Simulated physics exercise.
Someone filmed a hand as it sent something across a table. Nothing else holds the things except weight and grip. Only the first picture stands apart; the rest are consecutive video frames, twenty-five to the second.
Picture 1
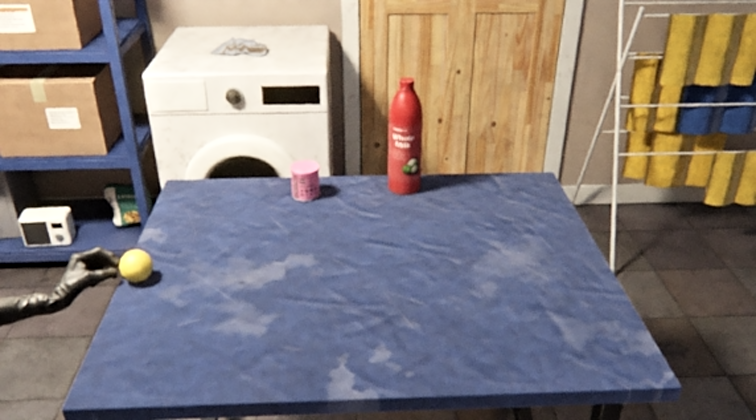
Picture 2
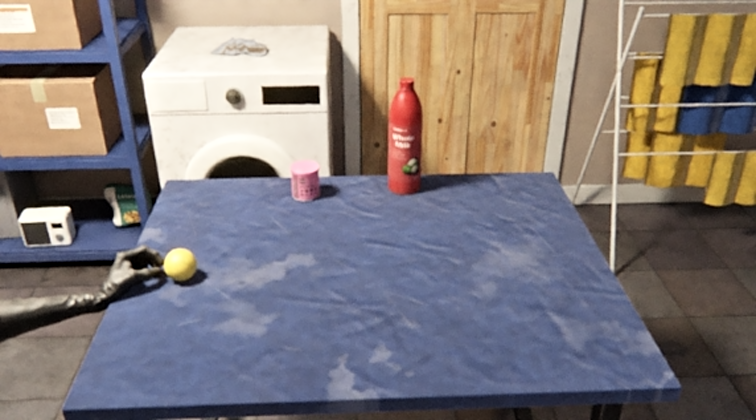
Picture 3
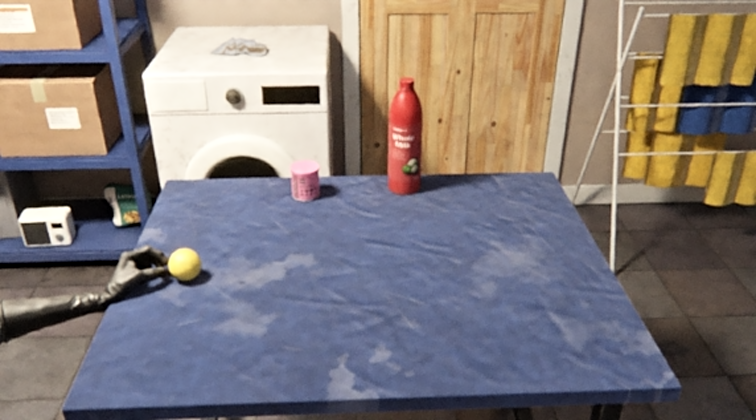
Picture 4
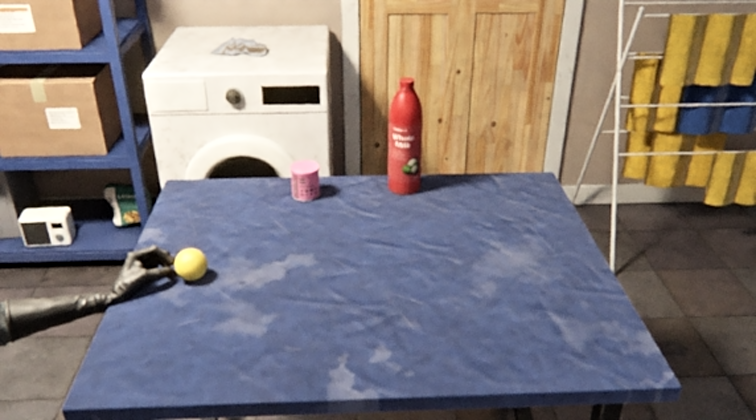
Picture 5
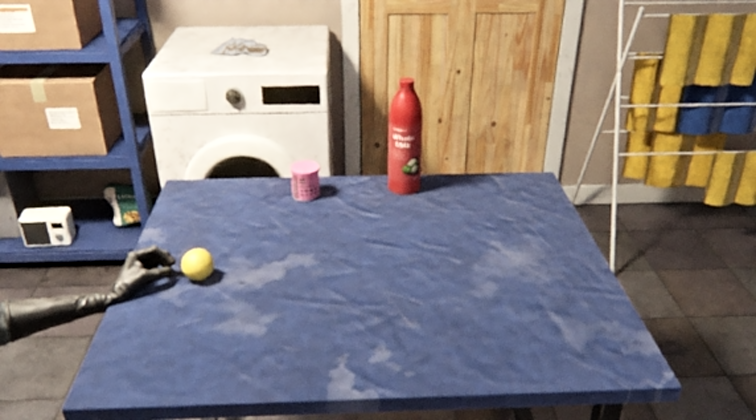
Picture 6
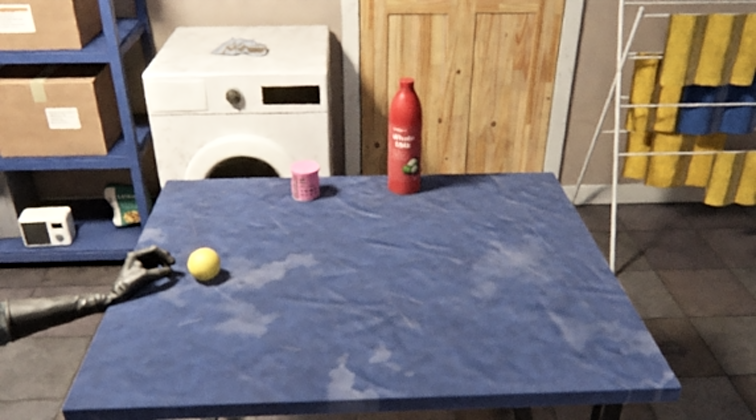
At first, a dark hand holds a small, round yellow object at the left edge of a blue table, with a pink container and red bottle near the back. The hand moves it rightward onto the table, then lets go, and the object moves slightly farther right, opening a small gap.
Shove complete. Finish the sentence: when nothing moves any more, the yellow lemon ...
... is still on the table.
Then, 0.10 s on from there, yellow lemon shifted about its own width near (219, 264).
Then, 0.20 s on from there, yellow lemon shifted about its own width near (232, 263).
Then, 0.40 s on from there, yellow lemon shifted well along near (253, 263).
Then, 0.60 s on from there, yellow lemon shifted well along near (266, 263).
In the end, moved from the start, yellow lemon. At the end, from the last picture's camera, yellow lemon near (273, 263).
